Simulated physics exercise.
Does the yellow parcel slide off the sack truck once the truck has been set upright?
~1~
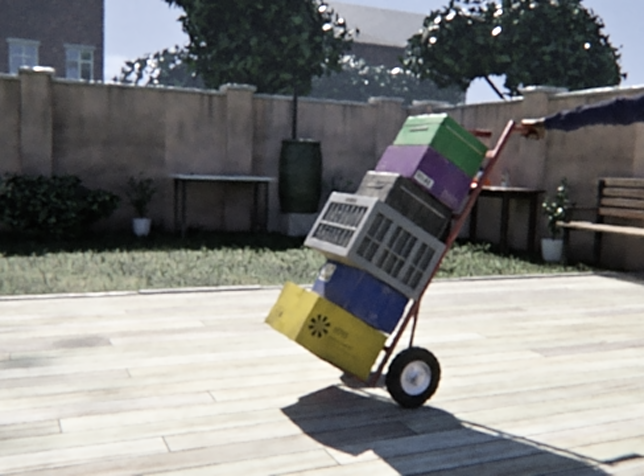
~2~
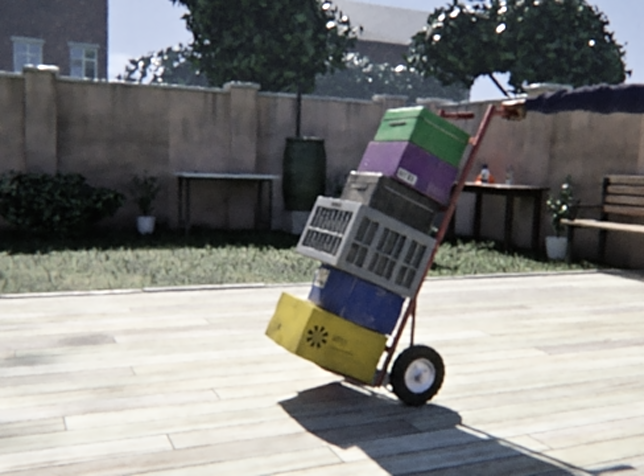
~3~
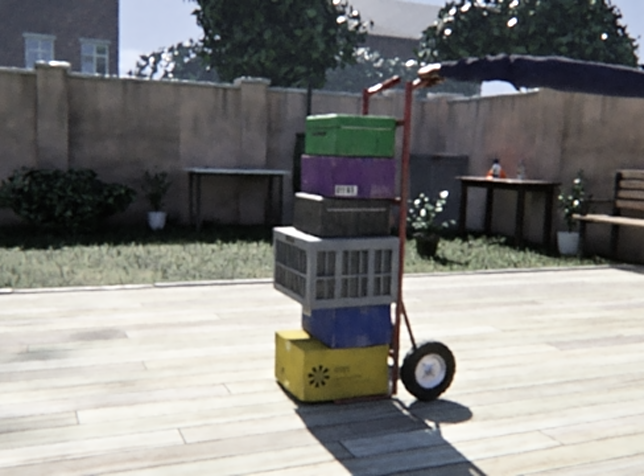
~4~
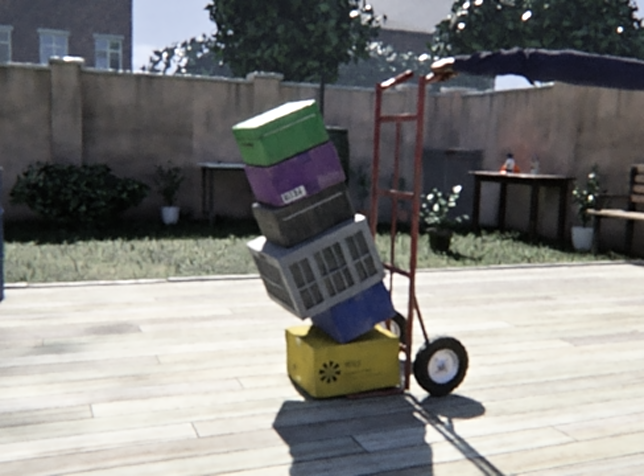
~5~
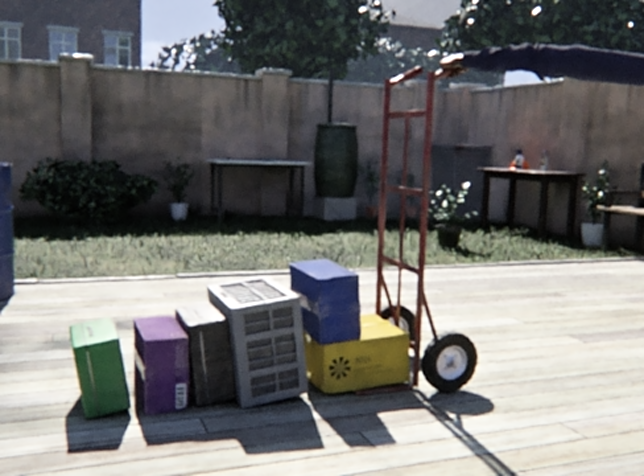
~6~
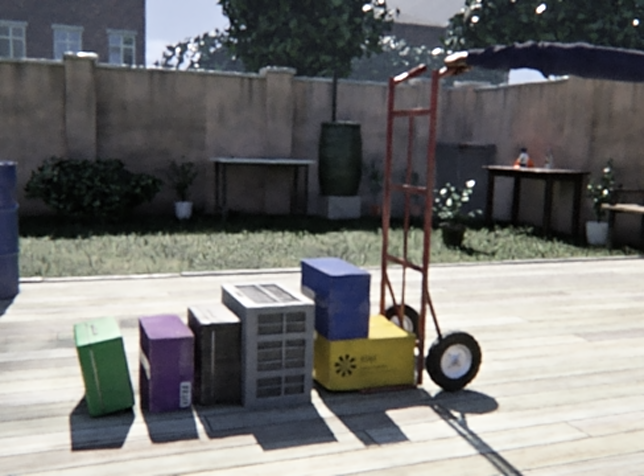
No, the yellow parcel keeps its place at the foot of the truck, with the toppled blue box resting on top of it.
Dark-sleeved arm tipping a loaded red sack truck upright, four upper boxes toppling left to the paving, blue box landing on yellow.
